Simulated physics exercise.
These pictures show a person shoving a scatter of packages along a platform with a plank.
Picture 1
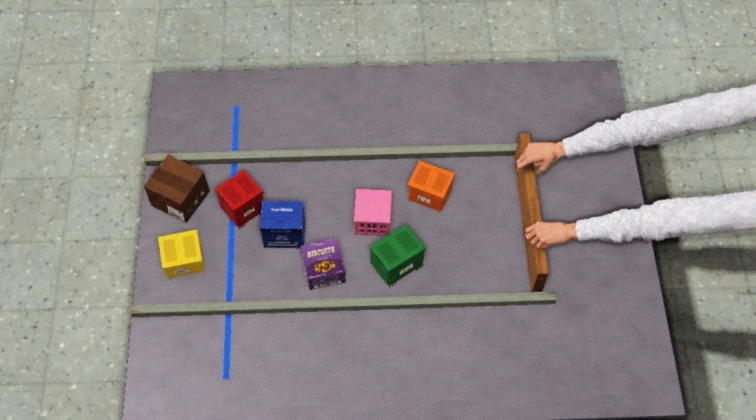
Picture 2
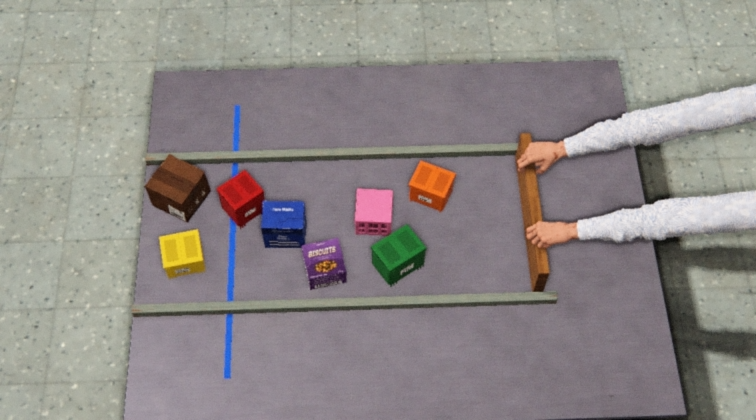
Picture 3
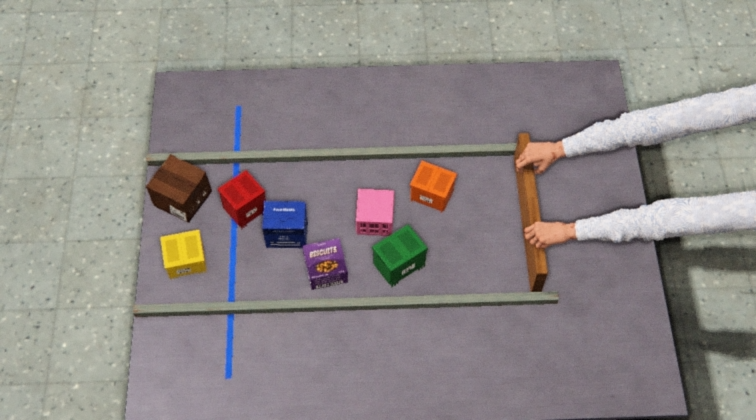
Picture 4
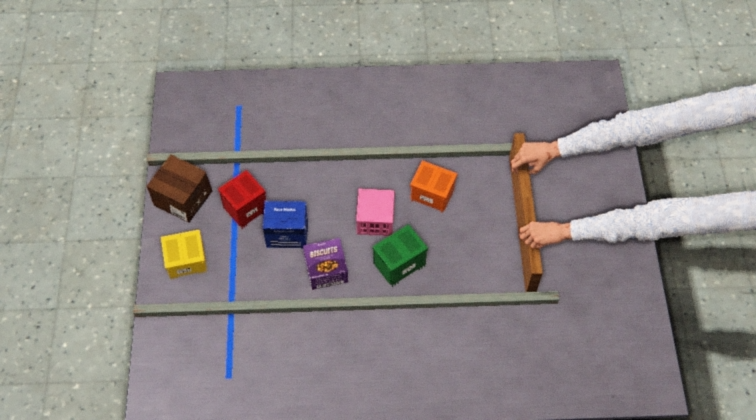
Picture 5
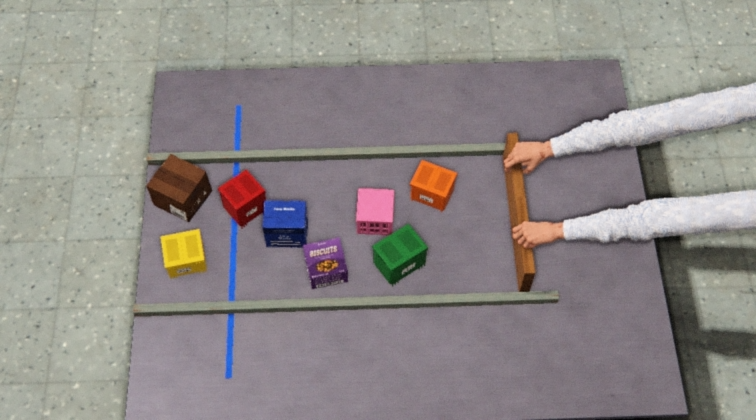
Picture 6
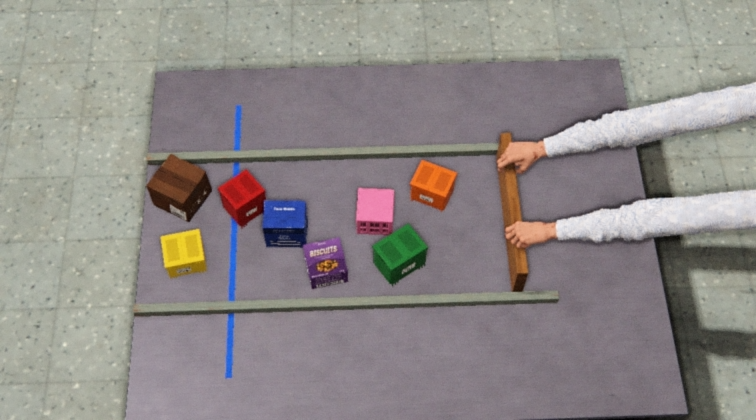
Two hands held a wooden plank at the right end of a platform, then slid it a short way left toward the scattered colorful boxes, which stayed where they were, untouched.
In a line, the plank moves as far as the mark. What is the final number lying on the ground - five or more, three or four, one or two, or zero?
It ends at one or two.
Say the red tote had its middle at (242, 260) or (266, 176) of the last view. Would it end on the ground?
Well, it tips off the first time and remains the second time.
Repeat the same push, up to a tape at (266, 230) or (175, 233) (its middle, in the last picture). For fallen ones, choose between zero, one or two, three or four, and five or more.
In turn: None at all; 5 or more.
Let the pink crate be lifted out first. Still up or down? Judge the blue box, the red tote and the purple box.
First, the blue box is safe; next, the red tote is safe; last, the purple box is safe.
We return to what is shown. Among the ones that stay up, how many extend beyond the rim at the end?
That'd be 1.
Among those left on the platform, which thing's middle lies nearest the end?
Foremost, the blue box.
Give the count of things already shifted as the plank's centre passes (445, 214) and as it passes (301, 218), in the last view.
Note: First position 1; second position 7.
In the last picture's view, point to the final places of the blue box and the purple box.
First (149, 244), then (168, 279).
Soon after, none off yet; brown box at rest near (180, 188); yellow tote at rest near (184, 254); red tote at rest near (244, 199).
In the end, the number that fall off is one or two; gone, yellow tote and brown box.
